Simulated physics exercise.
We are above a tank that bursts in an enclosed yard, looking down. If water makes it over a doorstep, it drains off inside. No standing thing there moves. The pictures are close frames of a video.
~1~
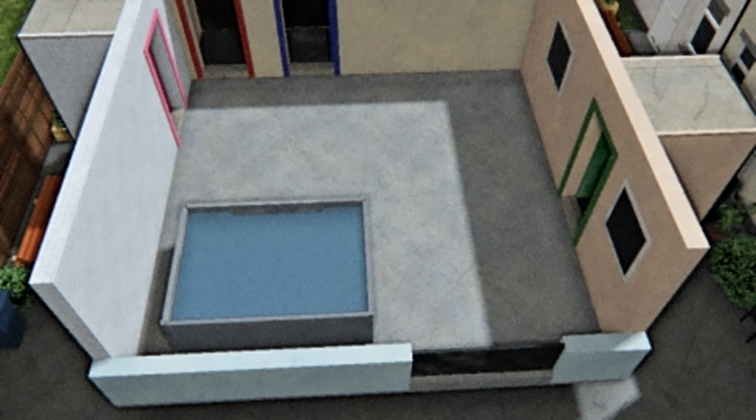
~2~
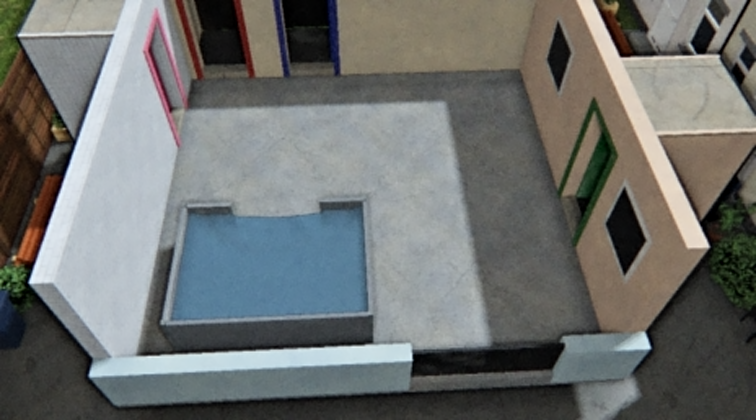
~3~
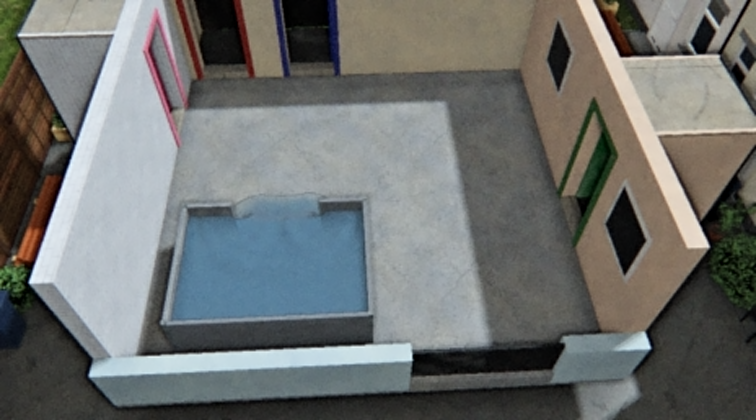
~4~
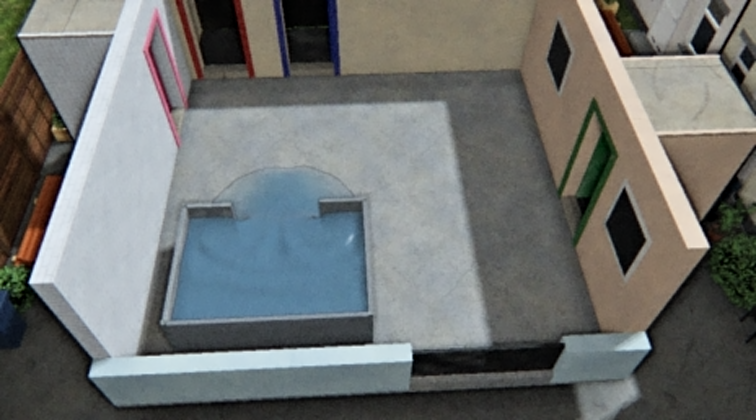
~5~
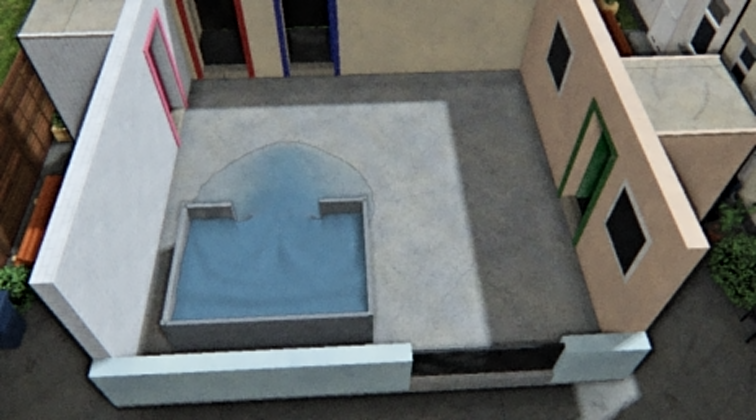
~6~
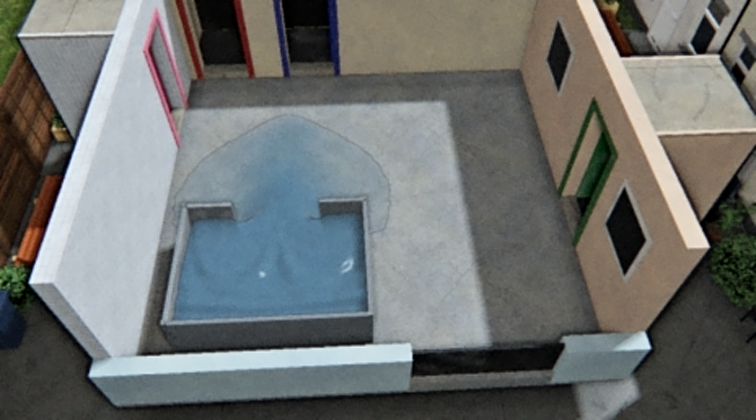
Water pours through a gap that opens in the far side of a rectangular tank in a walled yard, then spreads across the pale paving in a widening, rounded sheet toward the back wall, while ripples cross the tank's surface.
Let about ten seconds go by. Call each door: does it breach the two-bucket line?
Calls: The pink door breaches it; the blue door breaches it; the red door breaches it; the green door does not breach it.
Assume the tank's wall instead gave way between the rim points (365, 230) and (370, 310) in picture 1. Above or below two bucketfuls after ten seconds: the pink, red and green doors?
I'd say the pink door overshoots the mark, the red door stops short and the green door overshoots the mark.
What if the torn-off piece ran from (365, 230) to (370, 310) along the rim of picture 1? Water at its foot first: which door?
I'd go with the green one.
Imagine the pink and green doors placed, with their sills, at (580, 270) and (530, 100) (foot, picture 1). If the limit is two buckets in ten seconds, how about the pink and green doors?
As I see it, pink door does not reach it and green door crosses the line.
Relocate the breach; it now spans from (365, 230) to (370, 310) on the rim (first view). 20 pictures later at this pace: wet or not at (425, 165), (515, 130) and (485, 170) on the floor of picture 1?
Untouched, submerged, submerged.
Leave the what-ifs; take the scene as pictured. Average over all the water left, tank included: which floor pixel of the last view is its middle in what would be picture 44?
Near (338, 171) in the last view.
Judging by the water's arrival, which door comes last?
That is the door marked green.
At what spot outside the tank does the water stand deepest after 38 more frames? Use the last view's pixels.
Close to (518, 86), I'd say.
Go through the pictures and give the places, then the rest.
The water tank at (273, 259) is whole and still, in the first frame.
Water pours out on the water tank's far side and has run to a hidden place, in the second frame.
Water pours out on the water tank's far side and has run to a hidden place, in the third frame.
The front is at (308, 170), out from the gap on the water tank's far side, in the fourth frame.
Water pours out on the water tank's far side and has run to (302, 146), in the fifth frame.
The front is at (287, 117), out from the gap on the water tank's far side, in the sixth frame.
A moment on, water covers 40 % of the floor; the pink door wet at the sill, nothing in, the blue door under two buckets in, the red door wet at the sill, nothing in, the green door not reached.
Next, water covers 50 % of the floor; the pink door under two buckets in, the blue door far over two buckets in, the red door over two buckets in, the green door not reached.
Then, water covers 55 % of the floor; the pink door over two buckets in, the blue door far over two buckets in, the red door far over two buckets in, the green door not reached.
Later, water covers 75 % of the floor; the pink door far over two buckets in, the blue door far over two buckets in, the red door far over two buckets in, the green door wet at the sill, nothing in.
In the end, water covers 95 % of the floor; the pink door far over two buckets in, the blue door far over two buckets in, the red door far over two buckets in, the green door wet at the sill, nothing in.
